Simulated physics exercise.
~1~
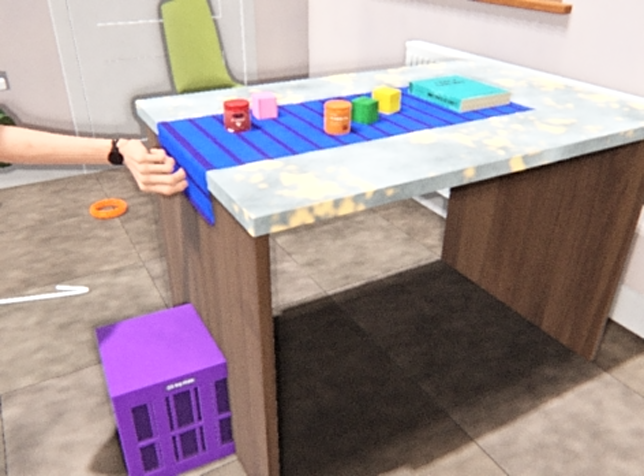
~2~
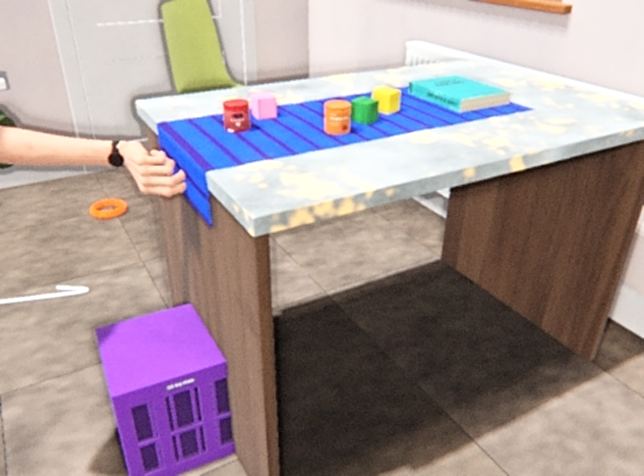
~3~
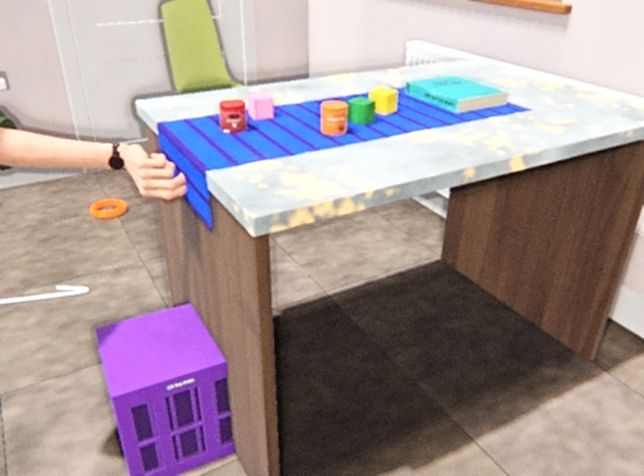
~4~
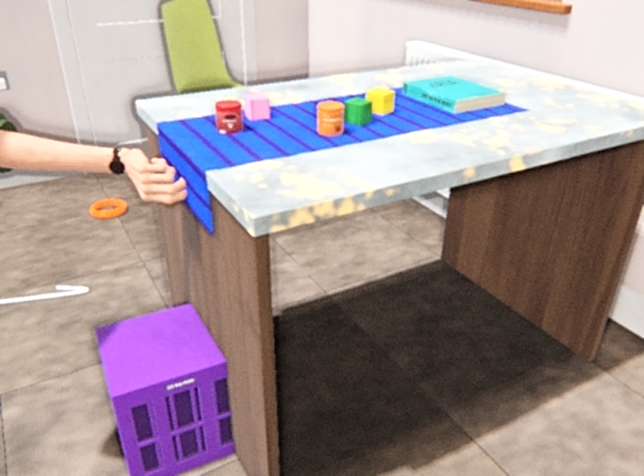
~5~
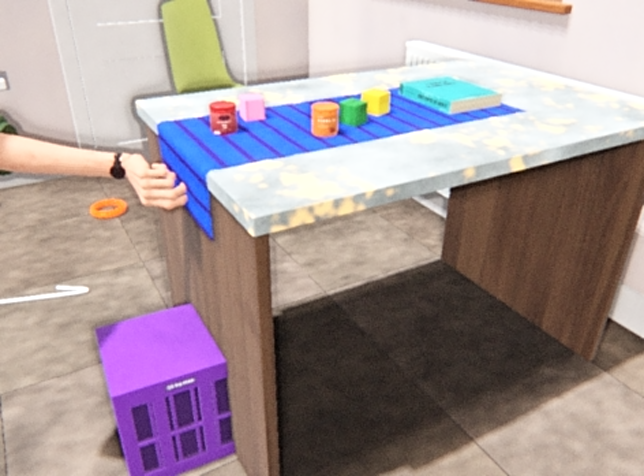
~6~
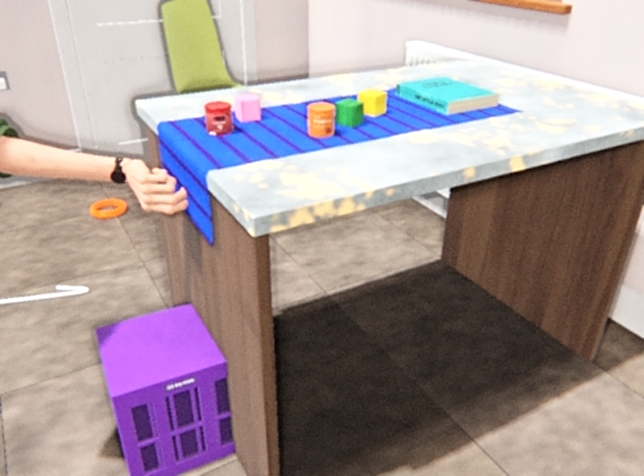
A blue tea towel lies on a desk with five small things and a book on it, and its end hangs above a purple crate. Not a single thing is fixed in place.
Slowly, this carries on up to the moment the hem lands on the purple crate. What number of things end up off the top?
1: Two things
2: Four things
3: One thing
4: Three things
Three things (4).
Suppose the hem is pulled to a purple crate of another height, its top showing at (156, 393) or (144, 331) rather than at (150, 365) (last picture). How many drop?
Counts: 4 / 2.
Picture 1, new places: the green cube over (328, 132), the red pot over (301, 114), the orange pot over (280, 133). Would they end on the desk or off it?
The green cube goes over; the red pot is carried off; the orange pot goes over.
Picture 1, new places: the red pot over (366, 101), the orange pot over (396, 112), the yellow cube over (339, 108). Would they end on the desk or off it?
The red pot ends up still aboard, the orange pot ends up still aboard, the yellow cube ends up still aboard.
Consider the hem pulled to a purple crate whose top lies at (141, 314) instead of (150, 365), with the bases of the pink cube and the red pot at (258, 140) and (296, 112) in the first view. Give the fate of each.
As for the pink cube, it leaves the top; as for the red pot, it stays in place.
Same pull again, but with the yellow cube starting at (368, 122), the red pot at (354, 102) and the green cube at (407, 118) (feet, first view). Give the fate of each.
Yellow cube kept, red pot kept, green cube kept.
A little later, hem near (192, 278); red pot gone.
Next, hem on the crate; red pot, pink cube and orange pot gone.
When it is over, hem on the crate; red pot, pink cube and orange pot gone. The desk loses three.
